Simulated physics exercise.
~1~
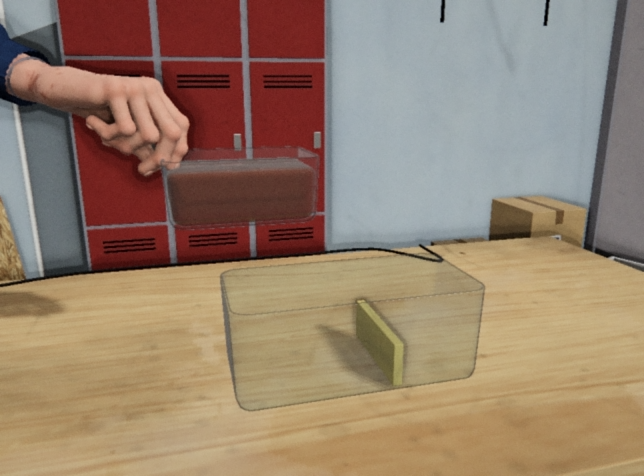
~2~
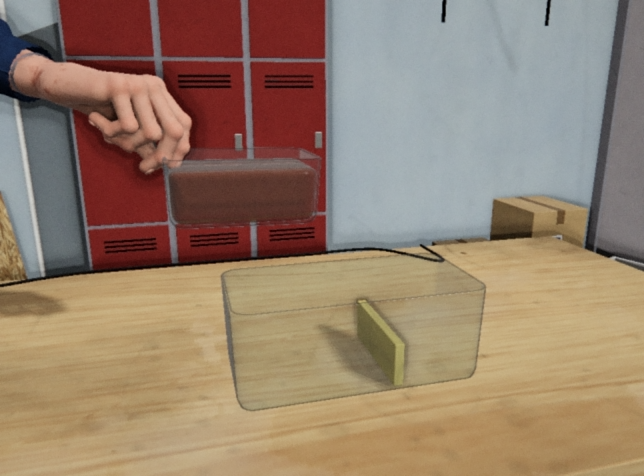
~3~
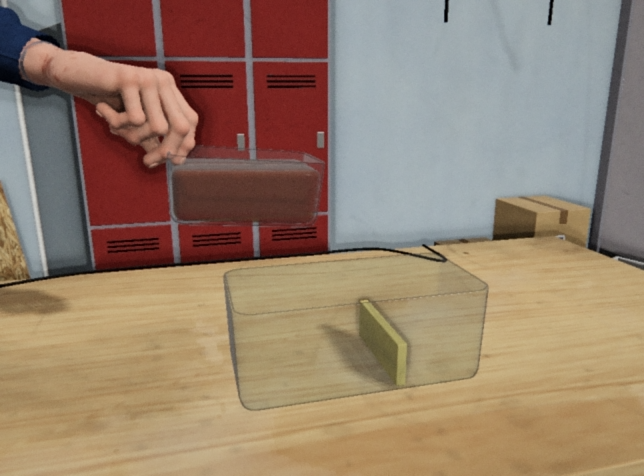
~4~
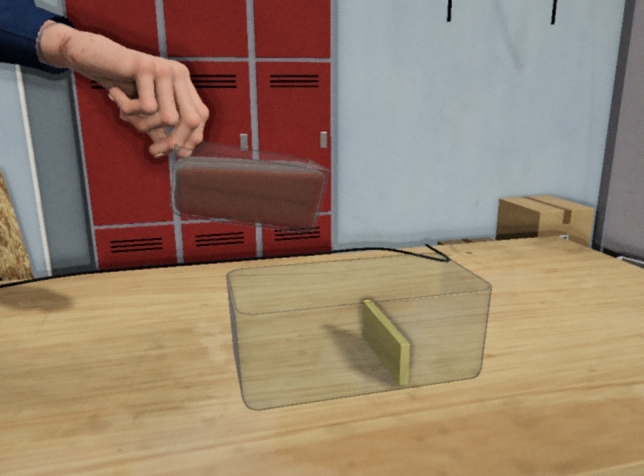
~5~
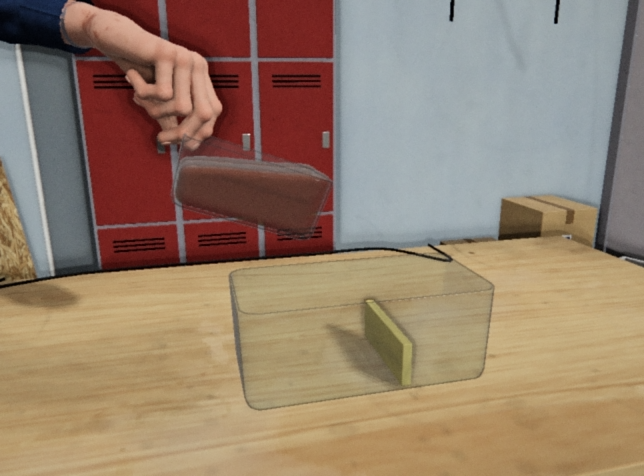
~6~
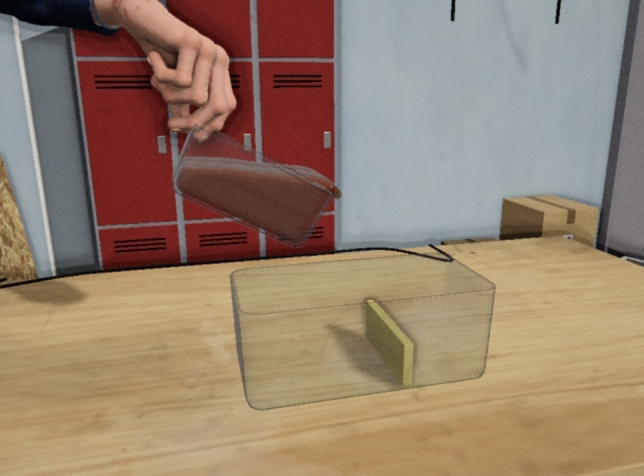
A hand reaching in from the upper left holds a small clear container of reddish-brown tea above a pale wooden table, seen from slightly above in a room with red lockers, a light blue wall and a cardboard box at right. Below sits a long transparent basin with a low yellowish wall across its floor. The container, level at first, tilts down to the right as the hand rises, and tea begins slipping over its right edge, while the view drifts very slightly.
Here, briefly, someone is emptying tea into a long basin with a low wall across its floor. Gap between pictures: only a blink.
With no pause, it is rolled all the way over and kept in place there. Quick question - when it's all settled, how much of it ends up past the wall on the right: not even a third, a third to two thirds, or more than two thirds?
Lowest of three bands.
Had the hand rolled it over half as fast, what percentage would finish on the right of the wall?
I'd say close to 25 per cent.
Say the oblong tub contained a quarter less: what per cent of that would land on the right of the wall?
About 5 percent.
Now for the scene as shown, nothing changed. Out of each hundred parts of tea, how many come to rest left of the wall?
Roughly 80 per cent.
A moment on, the oblong tub is tipped on its side and 22 per cent is still to pour, 32 is left of the wall and 4 right of it.
Next, the oblong tub is tipped on its side and 6 per cent is still to pour, 75 is left of the wall and 7 right of it.
Then the oblong tub is tipped on its side and 2 per cent is still to pour, 79 is left of the wall and 8 right of it.
Later the oblong tub is tipped on its side and 0 per cent is still to pour, 81 is left of the wall and 8 right of it.
In the end 82 per cent lies left of the wall, 8 right of it and 10 outside.
